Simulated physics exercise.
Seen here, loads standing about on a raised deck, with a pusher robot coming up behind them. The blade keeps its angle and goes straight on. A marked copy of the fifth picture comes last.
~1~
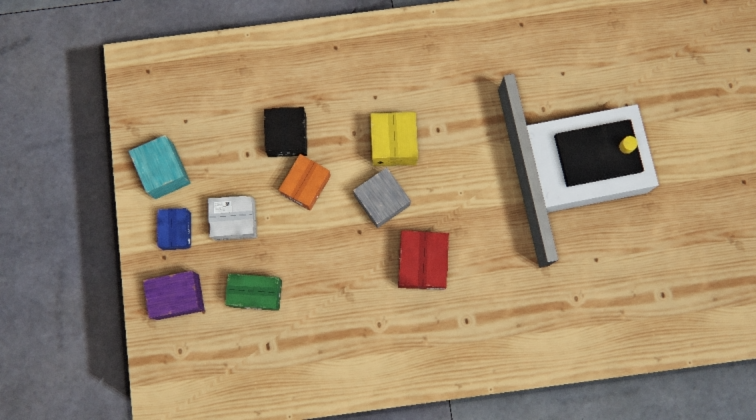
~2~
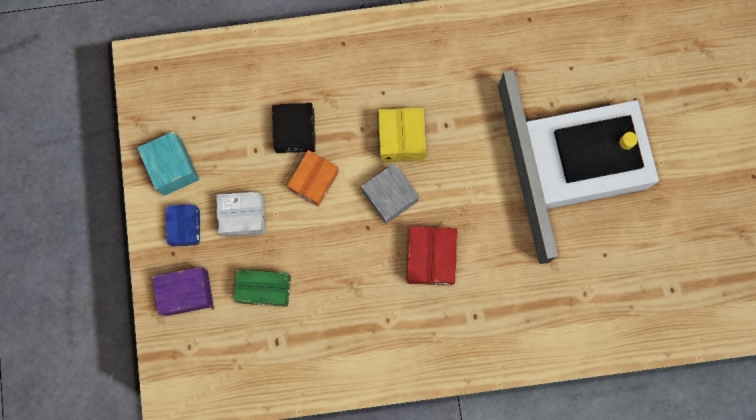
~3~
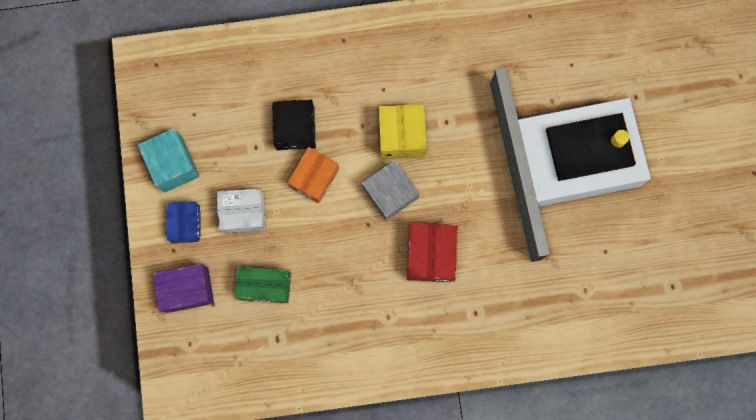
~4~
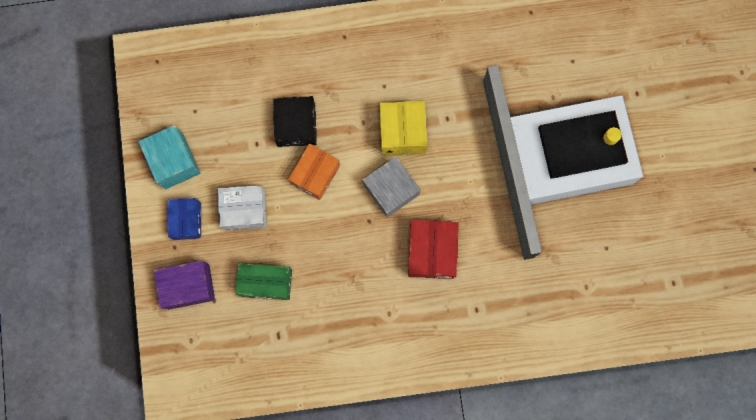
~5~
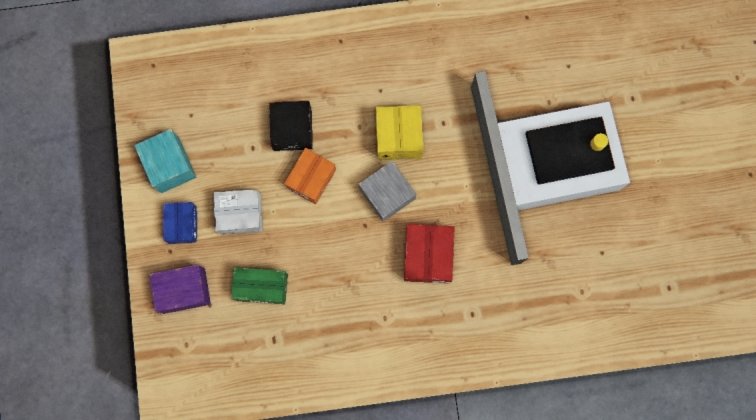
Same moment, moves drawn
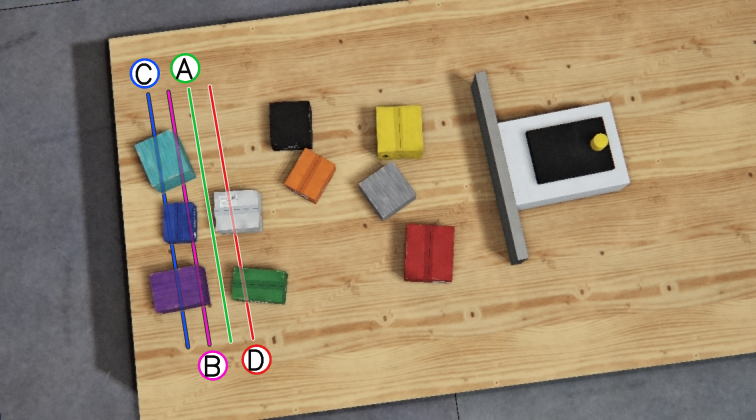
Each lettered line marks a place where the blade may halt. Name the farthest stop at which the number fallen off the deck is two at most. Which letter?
Up to line D.
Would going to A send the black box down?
No.
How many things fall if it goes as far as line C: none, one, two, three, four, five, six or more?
In all, six or more.
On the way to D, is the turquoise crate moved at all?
Yes.
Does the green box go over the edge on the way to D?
No.
On the marked copy, A at (209, 212); B at (188, 215); C at (168, 217); D at (231, 209).
Following D. Soon after the start, robot (466, 164); red box (389, 261); yellow box (365, 138).
Later, robot (368, 177); blue box (170, 225); white parcel (206, 220).
In the end, robot (292, 187); purple crate over the edge; blue box over the edge; two fallen.
As for the rest, A drops three; B drops five; C drops six.
